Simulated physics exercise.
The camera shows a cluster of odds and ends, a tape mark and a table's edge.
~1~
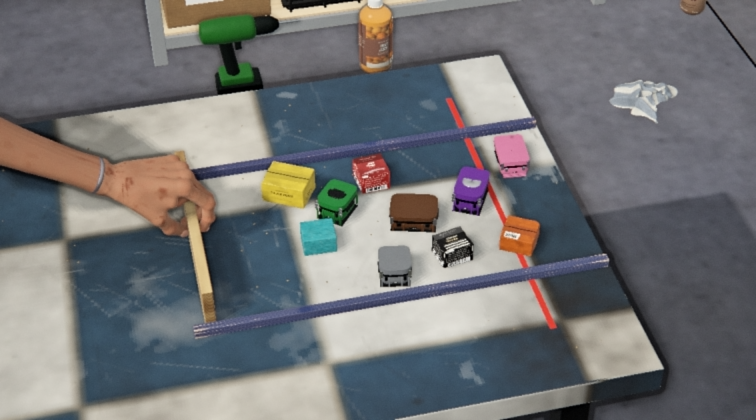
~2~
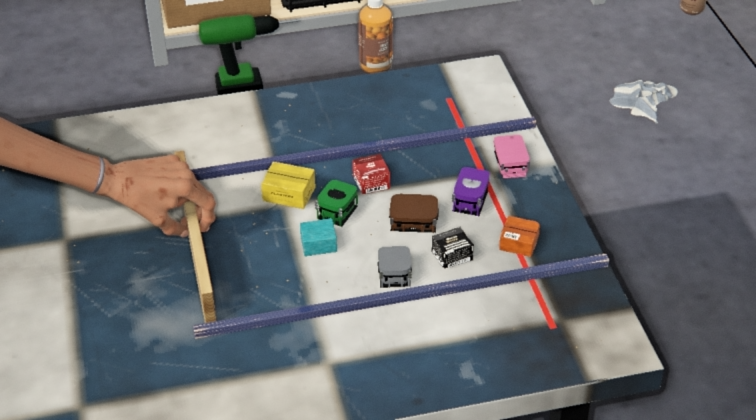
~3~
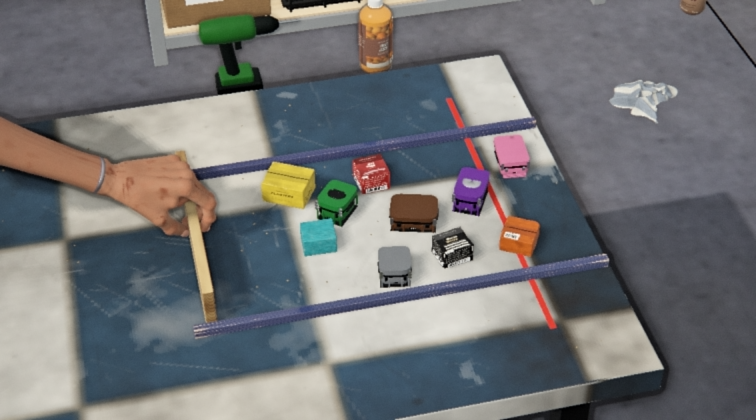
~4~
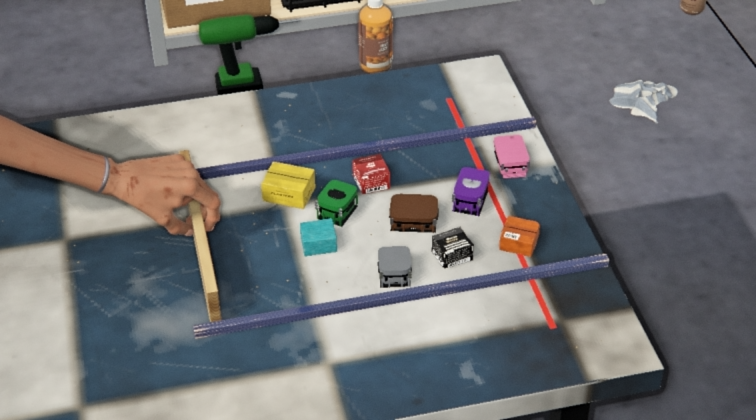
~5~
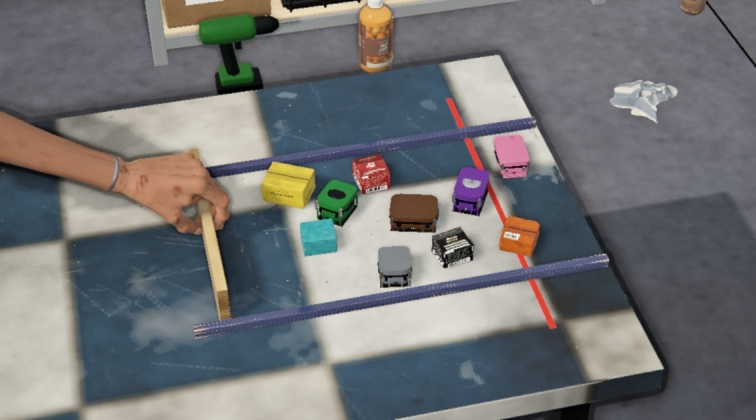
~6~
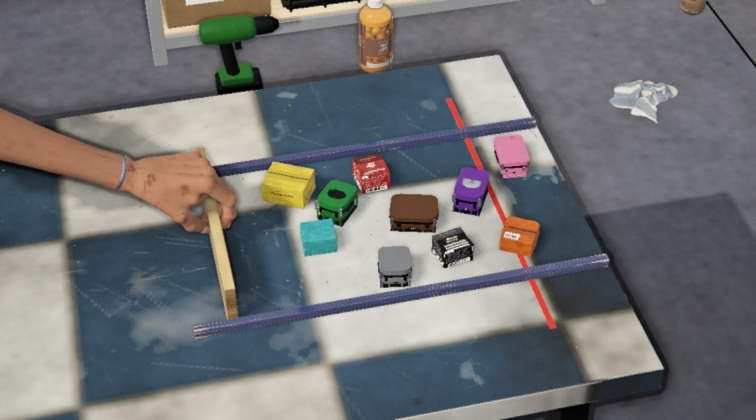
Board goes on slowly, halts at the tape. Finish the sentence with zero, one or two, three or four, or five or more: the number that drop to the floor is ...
The number that drop to the floor is one or two.
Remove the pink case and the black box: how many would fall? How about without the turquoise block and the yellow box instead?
0 in the first try, 0 in the second.
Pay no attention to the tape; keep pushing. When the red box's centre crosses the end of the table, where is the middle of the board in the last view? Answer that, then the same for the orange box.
Red box: (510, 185); orange box: (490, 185).
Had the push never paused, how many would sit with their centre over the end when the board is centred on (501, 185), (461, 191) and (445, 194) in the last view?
That makes 2, 0, 0.
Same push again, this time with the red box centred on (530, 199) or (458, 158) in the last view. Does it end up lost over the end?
Well, the red box is gone in the first case and stays aboard in the second.
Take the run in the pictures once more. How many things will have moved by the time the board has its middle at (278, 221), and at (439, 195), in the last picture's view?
First 1 and then 10.
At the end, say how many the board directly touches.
4 in contact.
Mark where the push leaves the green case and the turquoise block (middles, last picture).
The green case comes to rest close to (510, 184), while the turquoise block rests close to (517, 205).
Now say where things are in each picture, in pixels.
The first frame shows pink case (511, 156); orange box (520, 236); purple case (471, 191); board (195, 234); tape (496, 202).
The second frame shows orange box (520, 236); turquoise block (318, 237).
The third frame shows purple case (471, 192); red box (371, 174).
The fourth frame shows pink case (511, 156); black box (452, 248).
The fifth frame shows orange box (520, 236); board (209, 232).
The sixth frame shows pink case (511, 156); orange box (520, 236); purple case (471, 192); board (216, 231); tape (496, 202).
Soon after, none off yet; pink case at rest near (511, 156); orange box at rest near (520, 236); purple case at rest near (471, 192).
At rest, the number that fall off is one or two; fallen, orange box and pink case.
